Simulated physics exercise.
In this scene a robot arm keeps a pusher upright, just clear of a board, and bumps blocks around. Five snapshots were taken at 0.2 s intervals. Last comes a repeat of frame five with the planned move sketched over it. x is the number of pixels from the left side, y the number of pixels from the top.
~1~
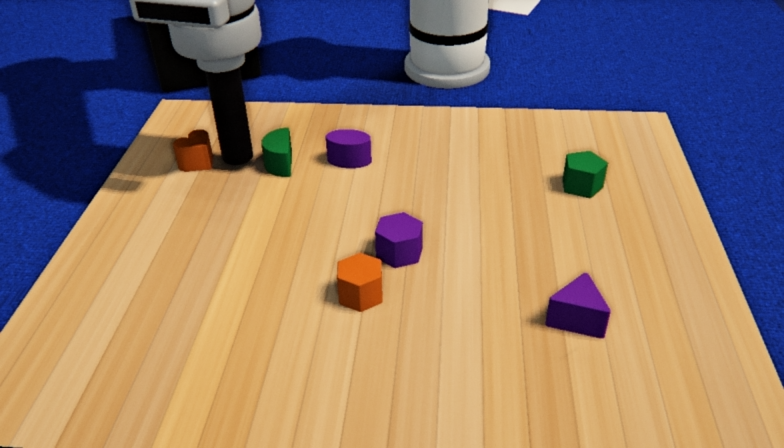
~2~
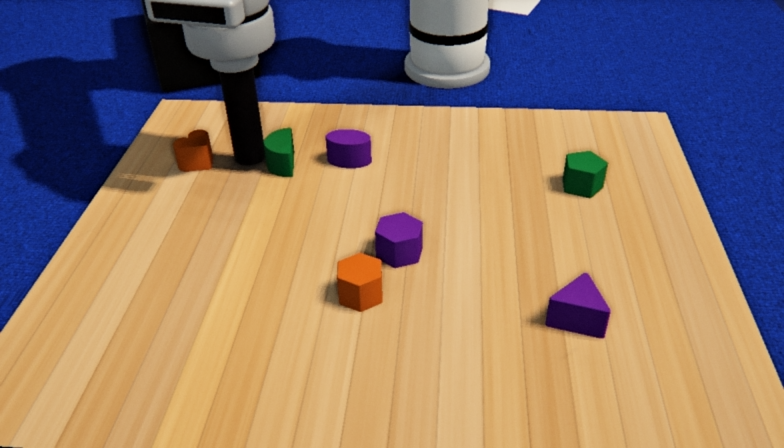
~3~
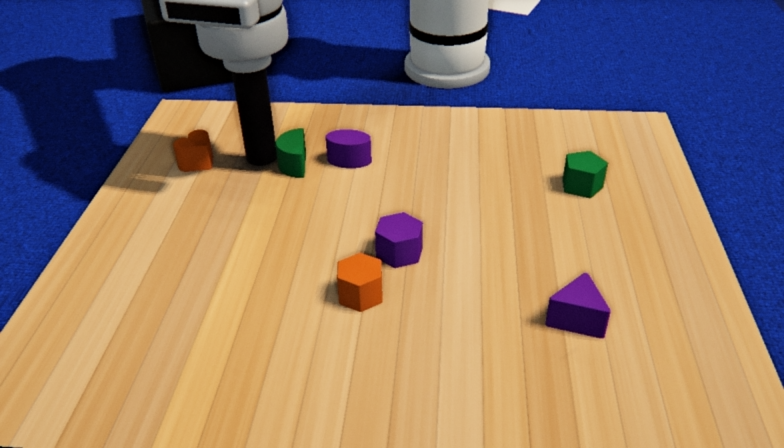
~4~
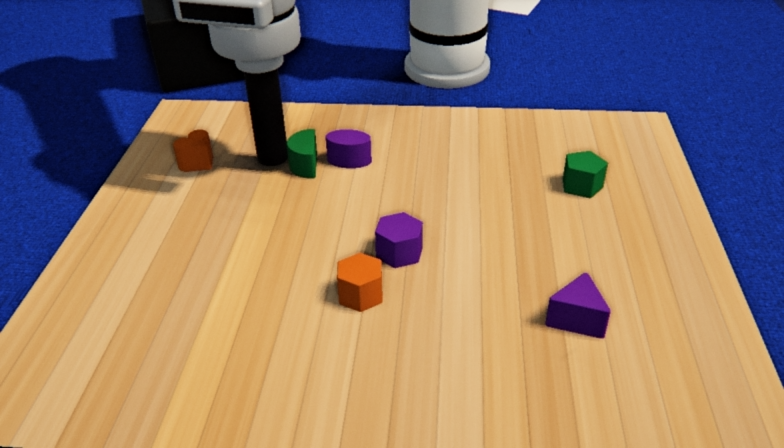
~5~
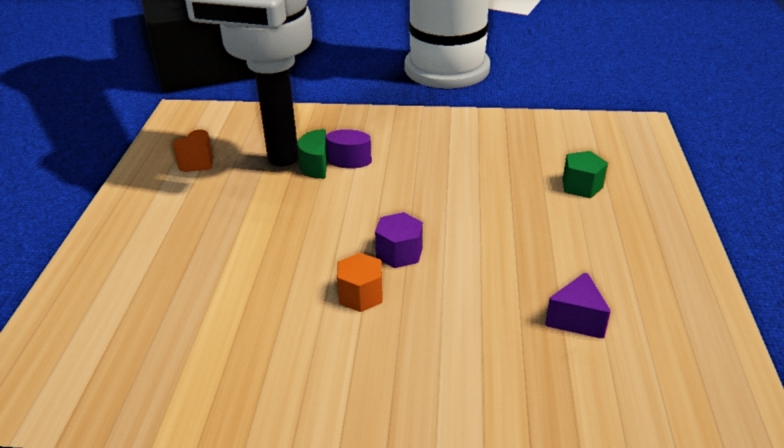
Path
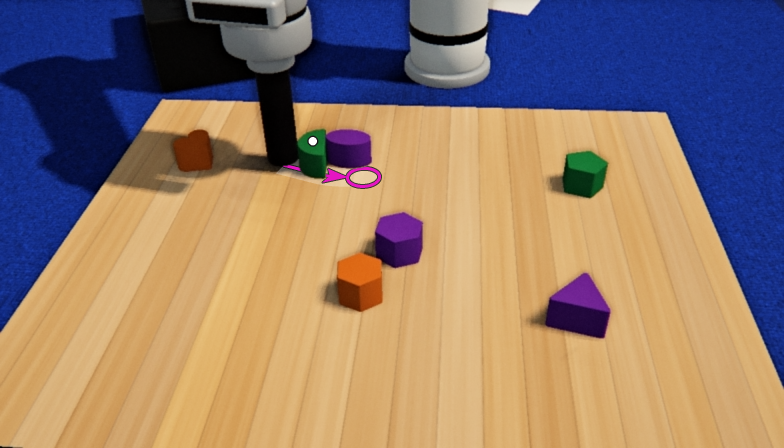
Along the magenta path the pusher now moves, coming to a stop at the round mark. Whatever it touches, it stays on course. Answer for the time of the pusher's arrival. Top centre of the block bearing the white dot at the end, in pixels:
Top centre: (386, 139).
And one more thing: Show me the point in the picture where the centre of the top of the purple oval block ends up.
I'd guess (386, 125).
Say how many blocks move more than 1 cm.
By the end of the path, two blocks have moved more than about a centimetre.
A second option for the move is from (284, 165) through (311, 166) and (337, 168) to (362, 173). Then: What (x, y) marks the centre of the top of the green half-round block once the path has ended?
In the picture, it is at (389, 138).
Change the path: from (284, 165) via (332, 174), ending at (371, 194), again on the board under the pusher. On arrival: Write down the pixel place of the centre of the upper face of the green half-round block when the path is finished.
Top centre: (365, 141).
Path on the board, from (284, 165) over (321, 175) to (364, 177); the dot is on the green half-round block.
On the path given first. Halfway along, pusher (322, 168); green half-round block (350, 141), turned 65° anticlockwise; purple oval block (375, 131).
At the end, pusher (363, 170); orange heart block in place; green half-round block (386, 139), turned 85° anticlockwise; purple oval block (386, 125), turned 15° anticlockwise.
